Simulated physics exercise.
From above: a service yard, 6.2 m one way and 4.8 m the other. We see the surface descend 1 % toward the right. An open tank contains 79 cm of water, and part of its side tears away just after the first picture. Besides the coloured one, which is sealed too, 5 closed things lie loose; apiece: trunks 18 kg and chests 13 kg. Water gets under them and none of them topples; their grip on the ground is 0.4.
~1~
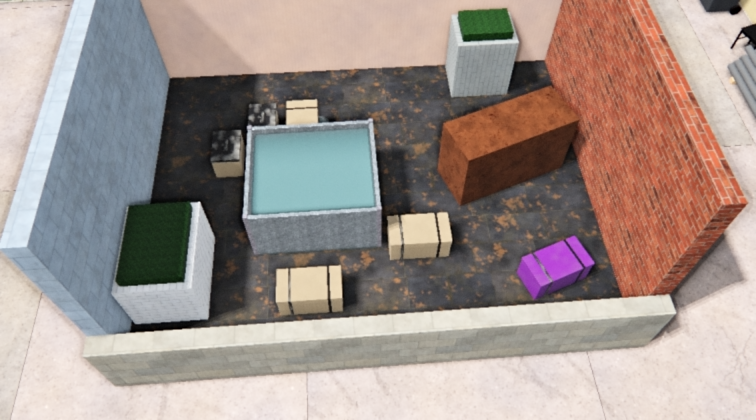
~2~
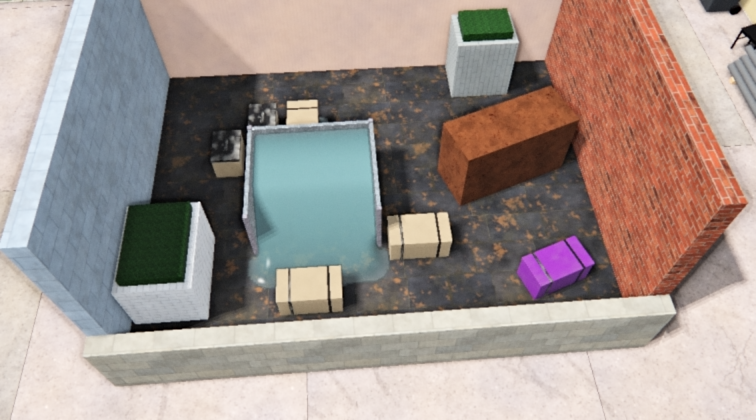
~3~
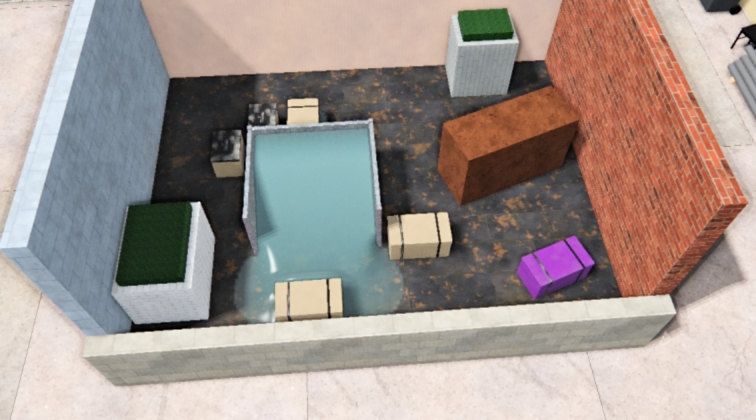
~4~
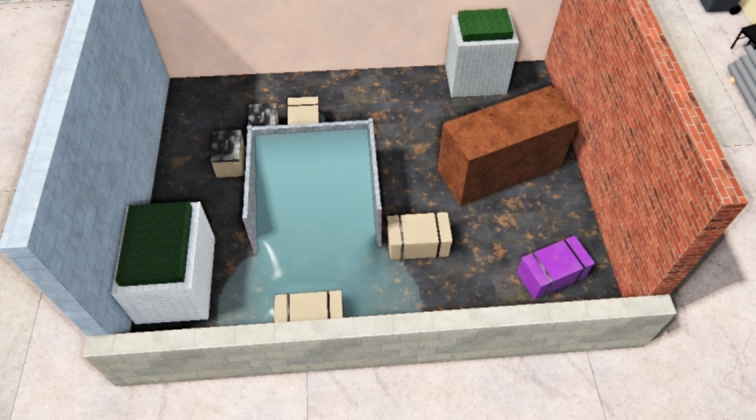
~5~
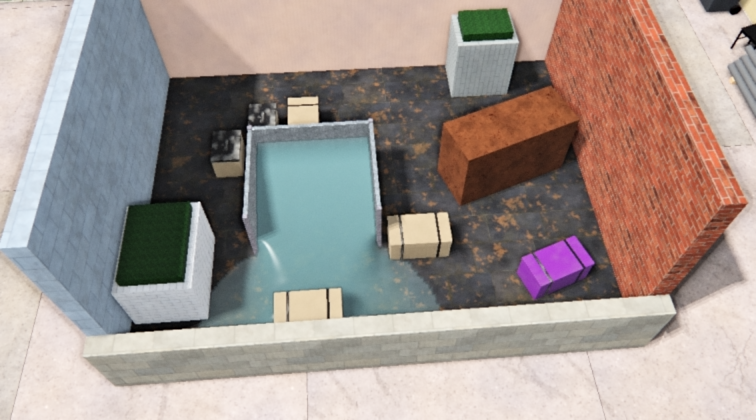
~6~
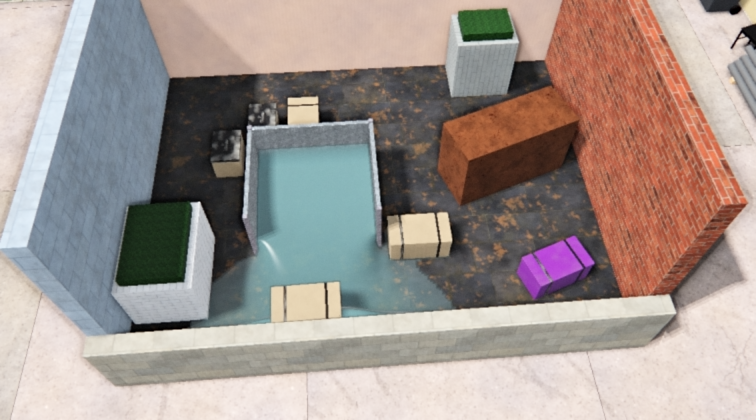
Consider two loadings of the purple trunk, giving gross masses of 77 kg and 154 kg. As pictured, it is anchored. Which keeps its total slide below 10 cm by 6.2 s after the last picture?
Looks to me like only the heftier choice suffices.
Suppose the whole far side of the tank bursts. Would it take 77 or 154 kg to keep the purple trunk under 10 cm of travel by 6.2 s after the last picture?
So the lighter choice.
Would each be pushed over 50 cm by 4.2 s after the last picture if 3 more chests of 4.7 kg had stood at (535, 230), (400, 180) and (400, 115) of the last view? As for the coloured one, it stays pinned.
In turn: Over, under, short of it.
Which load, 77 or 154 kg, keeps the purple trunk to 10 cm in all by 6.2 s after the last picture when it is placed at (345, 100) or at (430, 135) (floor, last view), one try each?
In turn: The smaller is enough; the smaller is enough.
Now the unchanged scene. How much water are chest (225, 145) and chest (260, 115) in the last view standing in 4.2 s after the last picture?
Close to 9 and 2 centimetres.
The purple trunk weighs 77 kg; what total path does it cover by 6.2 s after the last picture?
Some 60 cm in all.
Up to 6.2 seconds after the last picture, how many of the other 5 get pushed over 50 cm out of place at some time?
The answer here is 4.
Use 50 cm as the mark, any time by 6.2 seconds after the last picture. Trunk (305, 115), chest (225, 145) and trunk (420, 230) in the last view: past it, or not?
Below, above, above.
Then, 0.6 s after the last picture the purple trunk would be 0 cm from its start with 77 kg and 0 cm from its start with 154 kg; 4 cm of water round it then.
Then, 2.3 s after the last picture the purple trunk would be 40 cm from its start with 77 kg and 0 cm from its start with 154 kg; 10 cm of water round it then.
Then, 4.2 s after the last picture the purple trunk would be 46 cm from its start with 77 kg and 0 cm from its start with 154 kg; 14 cm of water round it then.
Then, 6.2 s after the last picture the purple trunk would be 47 cm from its start with 77 kg and 0 cm from its start with 154 kg; 15 cm of water round it then.
